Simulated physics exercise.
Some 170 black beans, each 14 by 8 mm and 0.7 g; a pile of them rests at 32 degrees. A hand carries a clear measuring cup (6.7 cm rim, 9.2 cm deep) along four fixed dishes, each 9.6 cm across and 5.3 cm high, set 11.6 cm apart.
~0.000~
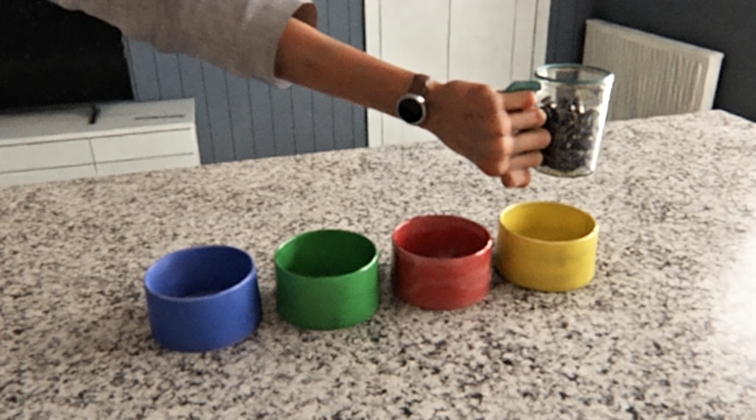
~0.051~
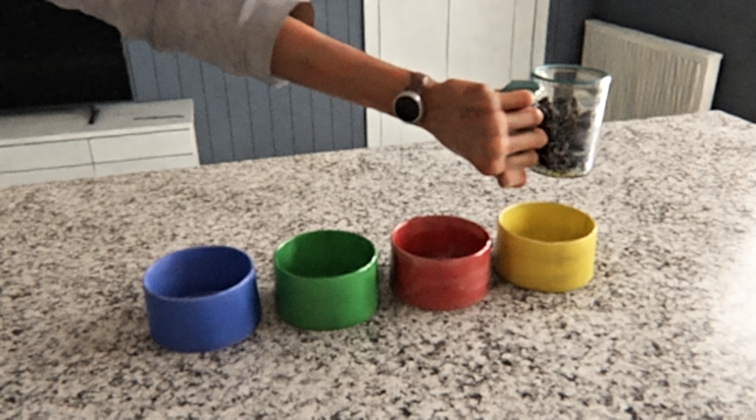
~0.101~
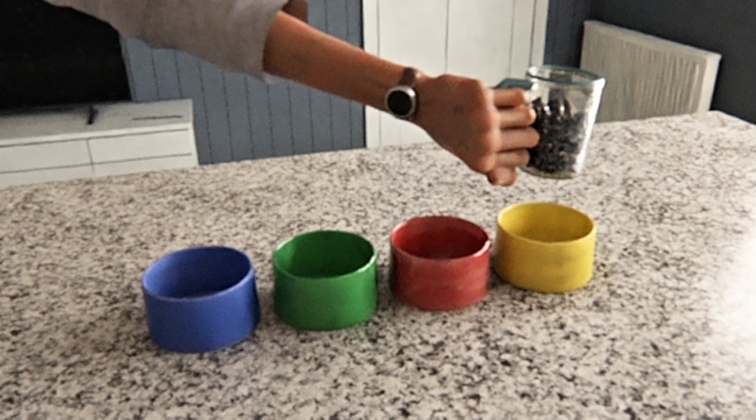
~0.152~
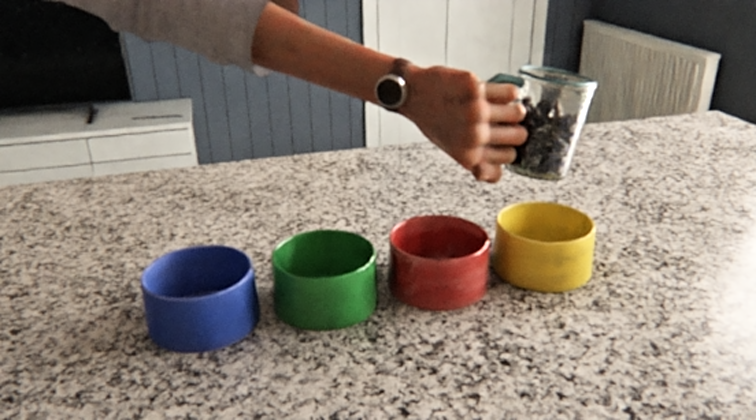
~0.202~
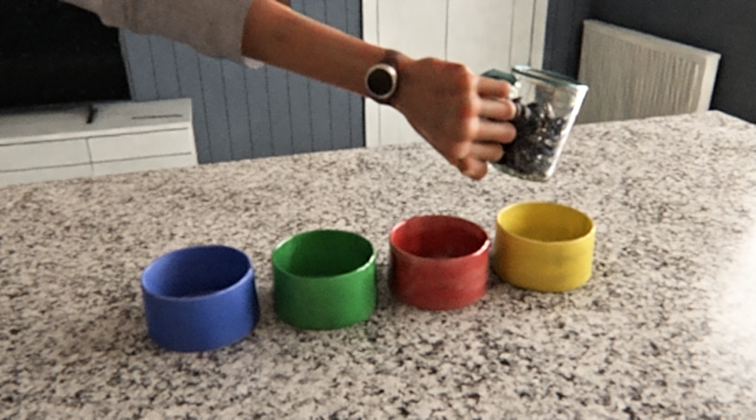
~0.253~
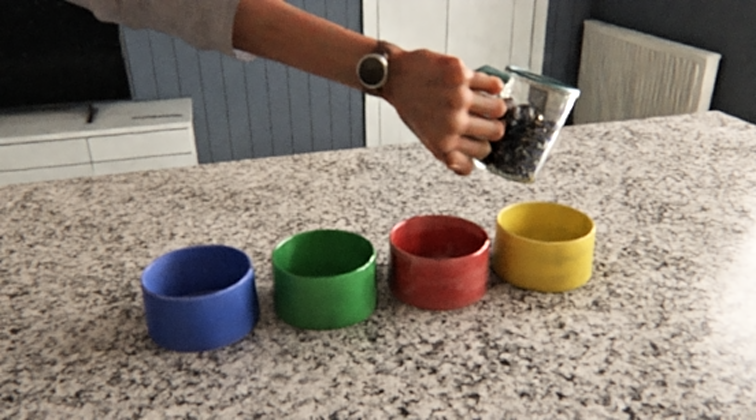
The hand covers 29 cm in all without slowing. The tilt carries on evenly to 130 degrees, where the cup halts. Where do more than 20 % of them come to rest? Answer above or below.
Red below, blue below, green above, yellow below, counter below.
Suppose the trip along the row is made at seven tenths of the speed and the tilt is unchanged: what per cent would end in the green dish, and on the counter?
Then: Green 0, counter 30.
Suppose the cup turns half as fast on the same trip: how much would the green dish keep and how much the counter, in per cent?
Green 100; counter 0.
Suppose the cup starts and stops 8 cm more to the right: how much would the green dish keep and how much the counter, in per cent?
Then: Green 0, counter 0.
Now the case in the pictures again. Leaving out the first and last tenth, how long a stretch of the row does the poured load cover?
Roughly 5 cm.
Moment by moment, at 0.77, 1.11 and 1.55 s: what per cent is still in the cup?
About 100, 95, 0.
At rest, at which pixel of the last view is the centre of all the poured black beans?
Around (334, 281).
After 0.77 s, tilt 72 degrees; cup holds 100 %.
Then, at 1.11 s, tilt 107 degrees; cup holds 95 %.
After 1.55 s, tilt 130 degrees; cup holds 0 %, green 95 %.
By 2.2 s all is still; red 0 %, blue 0 %, green 95 %, yellow 0 %, counter 5 %.
